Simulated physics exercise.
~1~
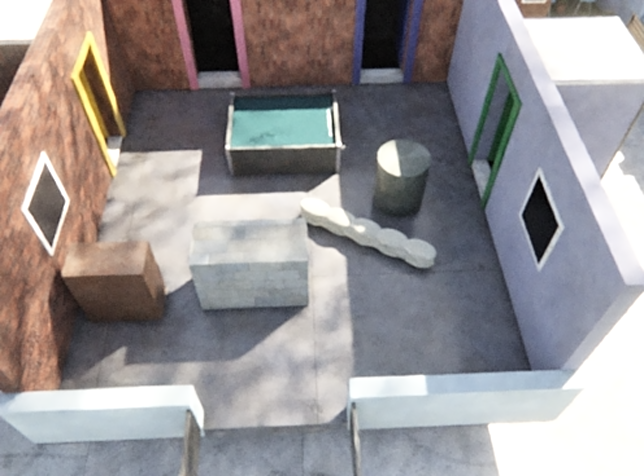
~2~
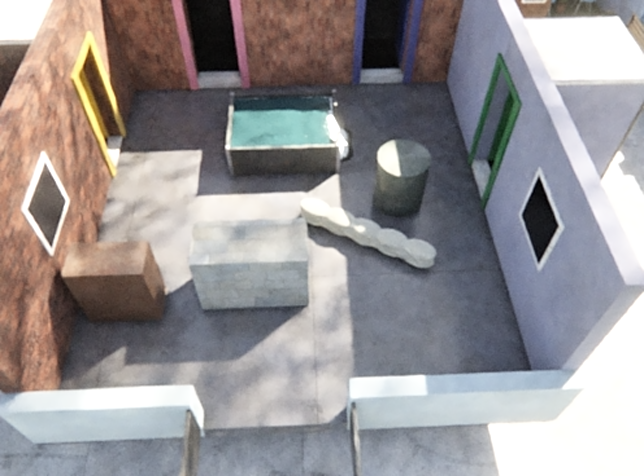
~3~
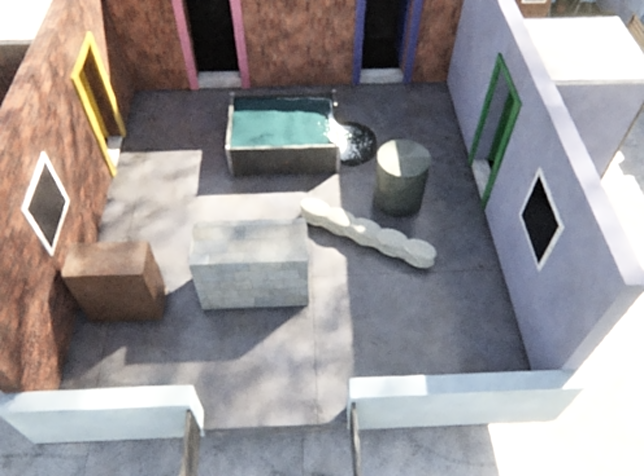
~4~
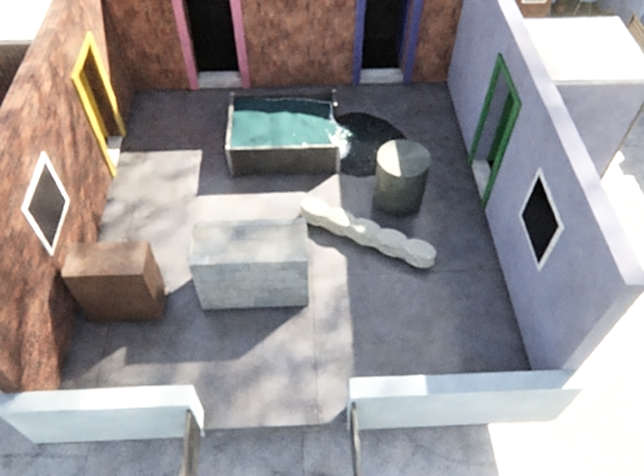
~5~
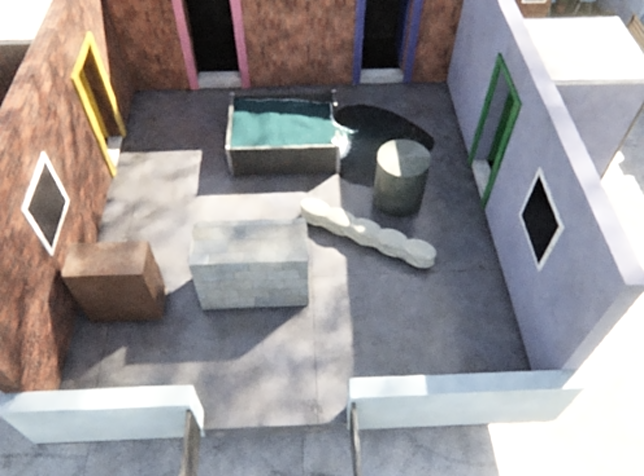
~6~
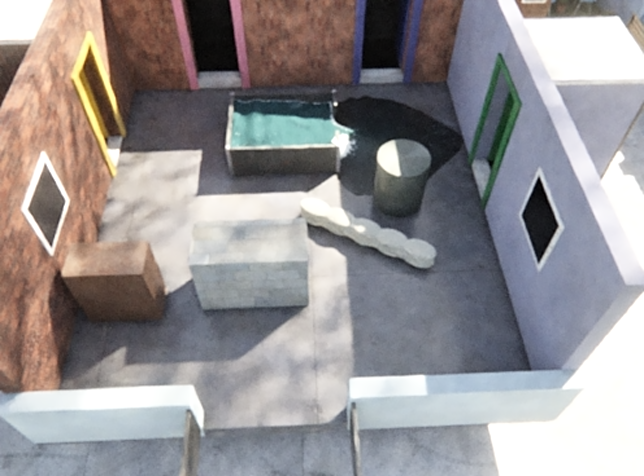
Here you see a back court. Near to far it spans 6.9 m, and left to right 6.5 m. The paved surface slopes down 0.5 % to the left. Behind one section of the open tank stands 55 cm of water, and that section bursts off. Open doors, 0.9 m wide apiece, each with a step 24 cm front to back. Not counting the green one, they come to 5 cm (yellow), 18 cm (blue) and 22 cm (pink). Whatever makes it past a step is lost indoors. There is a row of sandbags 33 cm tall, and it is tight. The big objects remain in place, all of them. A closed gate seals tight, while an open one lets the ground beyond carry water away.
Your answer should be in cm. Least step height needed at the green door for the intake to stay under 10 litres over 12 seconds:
16 cm or so.
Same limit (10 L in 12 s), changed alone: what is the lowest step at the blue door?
For blue, a step near 7.5 cm.
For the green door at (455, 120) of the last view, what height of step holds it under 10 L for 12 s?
Close to 17 cm at the least.
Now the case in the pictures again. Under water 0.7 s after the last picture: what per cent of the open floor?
Around 15 per cent of the floor.
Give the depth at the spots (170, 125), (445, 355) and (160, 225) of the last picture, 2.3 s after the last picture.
Approx. 0 / 0 / 0 cm.
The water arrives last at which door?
The yellow one comes last.
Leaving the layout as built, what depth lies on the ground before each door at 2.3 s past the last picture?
Depths in cm - green: 14, yellow: 0, blue: 11, pink: 0.
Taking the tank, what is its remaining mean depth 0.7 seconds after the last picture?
Average depth: Approx. 38 cm.
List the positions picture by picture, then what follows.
The open tank at (283, 122) is whole and still, 55 cm deep; the green door at (491, 142) is dry, in the first picture.
Water pours out at (334, 137) and has run 0.3 m, to (349, 156); about 6 cm deep outside, 55 cm at the back, in the second picture.
The front is at (373, 146), 0.7 m from the gap at (334, 137); 0.6 m2 of floor is wet, 55 cm left at the back, in the third picture.
The front is at a hidden place, 1.3 m from the gap at (334, 137); 1.4 m2 of floor is wet, 55 cm left at the back, in the fourth picture.
The gap is at (334, 136), the front 1.8 m out at a hidden place; the back of the open tank holds 55 cm, in the fifth picture.
The gap is at (334, 136), the front 2.3 m out at (456, 145); the back of the open tank holds 50 cm; 0.8 m in a straight line remain to the green door at (491, 142), in the sixth picture.
Then, 0.7 s after the last picture water covers 15 % of the floor, deepest (29 cm) near (341, 145); 16 cm at the green door, 0 litres in over its 18 cm step.
Then, 2.3 s after the last picture water covers 25 % of the floor, deepest (20 cm) near (459, 122); 14 cm at the green door, 4 litres in over its 18 cm step.
Then, 11.3 s after the last picture water covers 90 % of the floor, deepest (7 cm) near (82, 300); 4 cm at the green door, 4 litres in over its 18 cm step.
At the green door as built, the water peaked near 20 cm, 1.3 s after the last picture.
Run again over the same 12 s with other heights there, 24 litres in over 13 cm, 5 litres over 17.5 cm. The limit of 10 litres is kept from about 16 cm up.
